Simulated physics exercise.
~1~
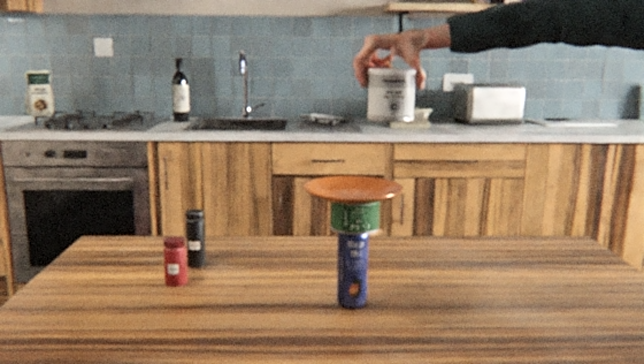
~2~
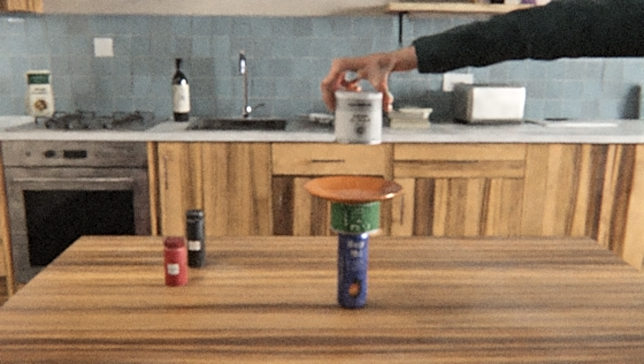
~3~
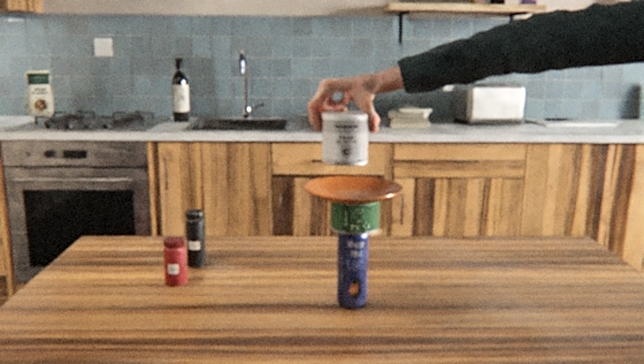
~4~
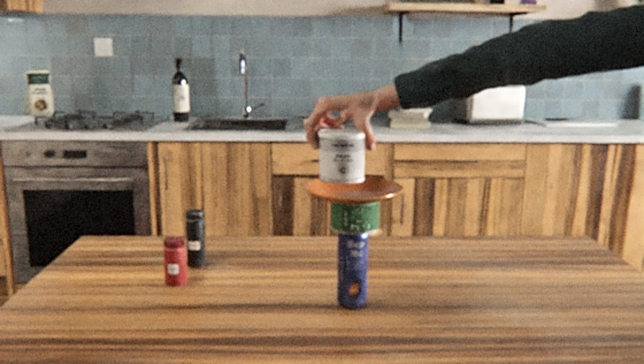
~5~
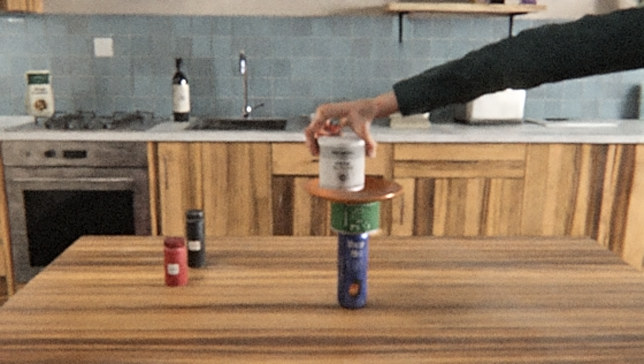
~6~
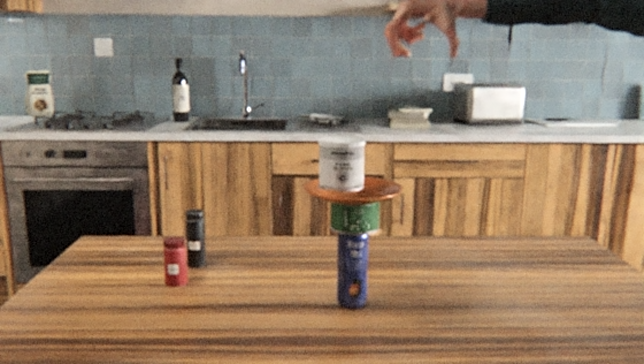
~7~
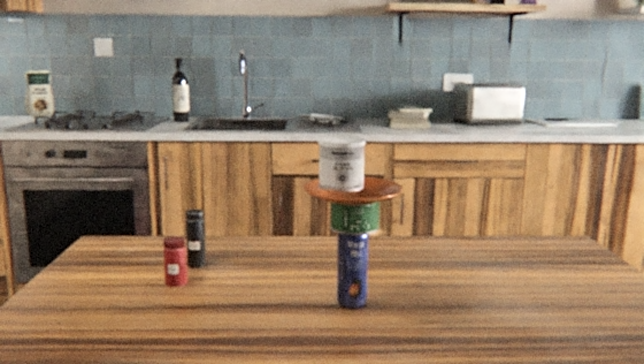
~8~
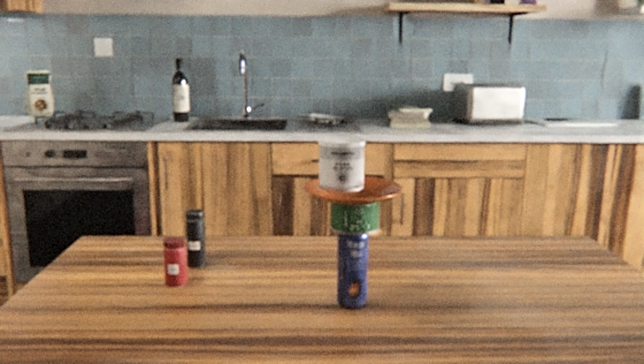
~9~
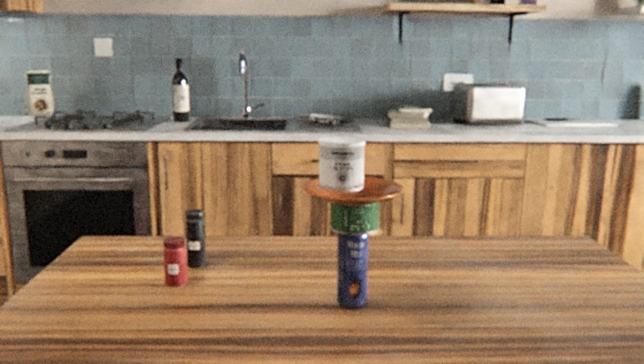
A hand lowers a white pot onto an orange plate and withdraws, leaving the stack standing.
